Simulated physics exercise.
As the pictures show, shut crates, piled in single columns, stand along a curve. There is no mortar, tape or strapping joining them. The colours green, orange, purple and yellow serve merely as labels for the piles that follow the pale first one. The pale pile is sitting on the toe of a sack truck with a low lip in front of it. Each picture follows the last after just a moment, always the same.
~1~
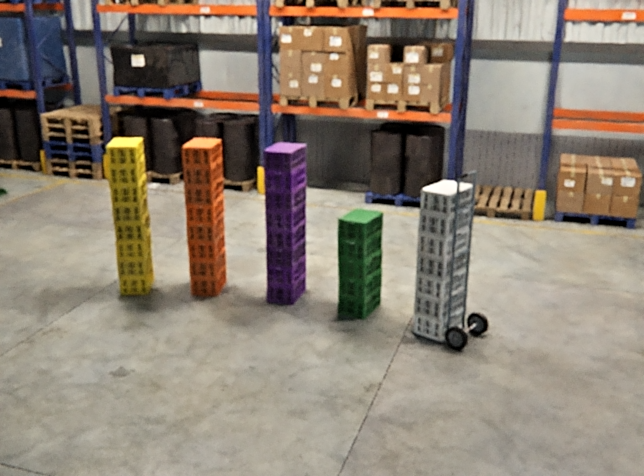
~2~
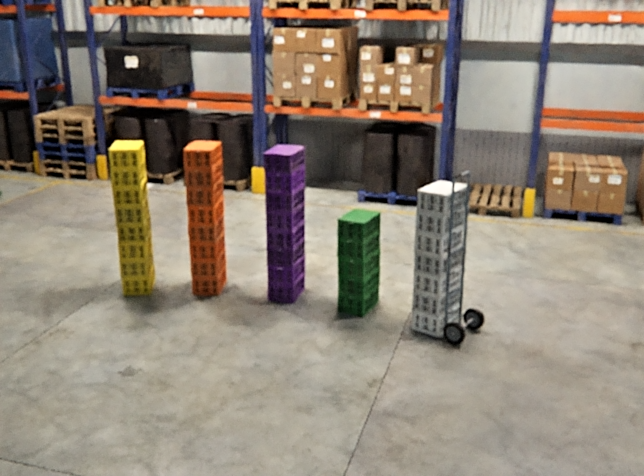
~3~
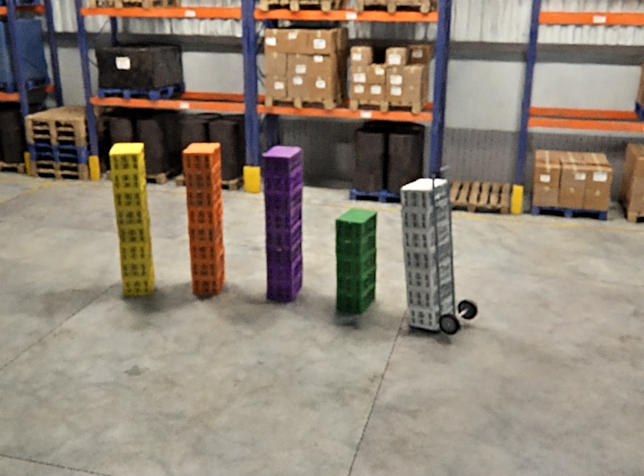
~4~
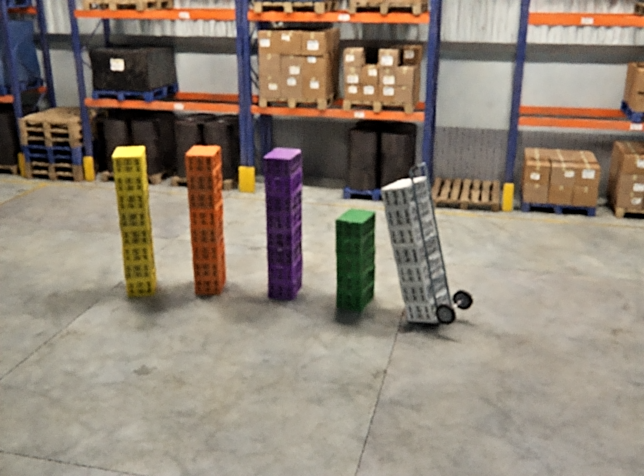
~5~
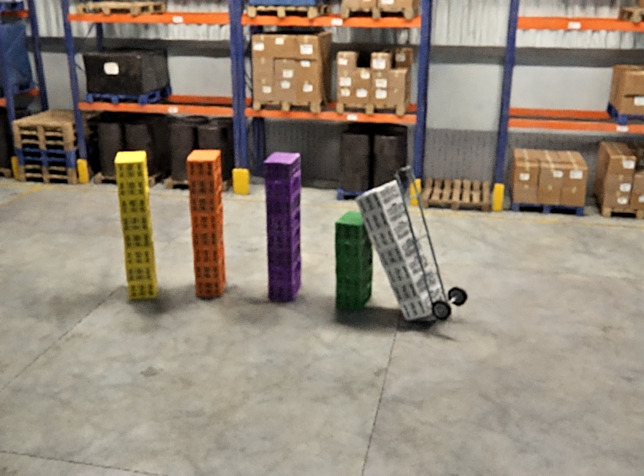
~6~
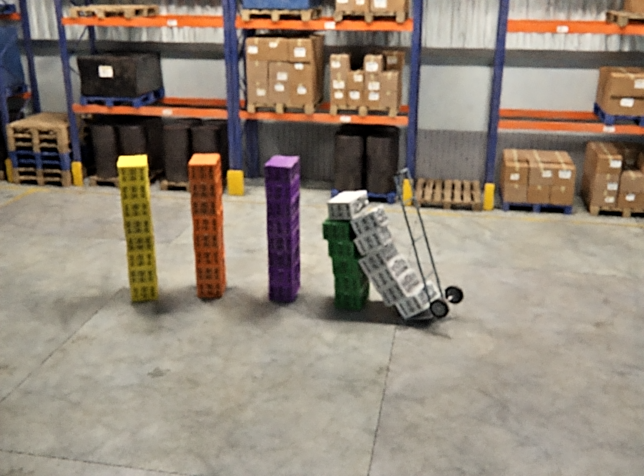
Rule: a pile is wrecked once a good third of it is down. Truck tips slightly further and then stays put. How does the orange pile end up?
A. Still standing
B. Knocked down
Answer: B.
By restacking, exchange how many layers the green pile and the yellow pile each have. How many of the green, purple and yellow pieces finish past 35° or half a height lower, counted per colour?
By colour, green 7, purple 7, yellow 4.
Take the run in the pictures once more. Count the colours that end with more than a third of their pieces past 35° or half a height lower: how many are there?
Going colour by colour, I get 4.
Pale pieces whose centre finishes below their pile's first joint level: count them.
The pale count is 6.
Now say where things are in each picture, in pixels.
In the first frame (places mark the middle of the side facing us; the camera moves round a little), truck frame (456, 212) level; top orange crate (196, 157); top green crate (351, 231); the rest undisturbed.
Truck frame (452, 212) rocked barely; top orange crate (198, 160), in the second frame.
Truck frame (435, 206) rocked a little, top of the pale pile leaning a little; top orange crate (197, 162); the rest undisturbed, in the third frame.
Truck frame (416, 201) rocked clearly, top of the pale pile leaning clearly; top orange crate (199, 165); the rest undisturbed, in the fourth frame.
Truck frame (404, 202) rocked clearly, top of the pale pile leaning well over; top orange crate (201, 169); the rest undisturbed, in the fifth frame.
Truck frame (402, 204) rocked clearly, top of the pale pile leaning a little; top orange crate (202, 173); top green crate (335, 232) leaning barely; steepest lean, the crate at (344, 267); 4 disturbed, none down, in the sixth frame.
Soon after the last picture, 7 of the pale pile down; none of the 8 orange crates down (4 of 29 in all colours); top orange crate shifted half its height; top green crate leaning well over, some two heights lower.
A little later, 6 of the pale pile down; 8 of the 8 orange crates down (27 of 29 in all colours); top orange crate leaning well over, some three heights lower; top green crate upside down.
At rest, 6 of the pale pile down; 8 of the 8 orange crates down (27 of 29 in all colours); top orange crate on its side; top green crate upside down. As the last picture would show them, middles, top green crate near (259, 260).
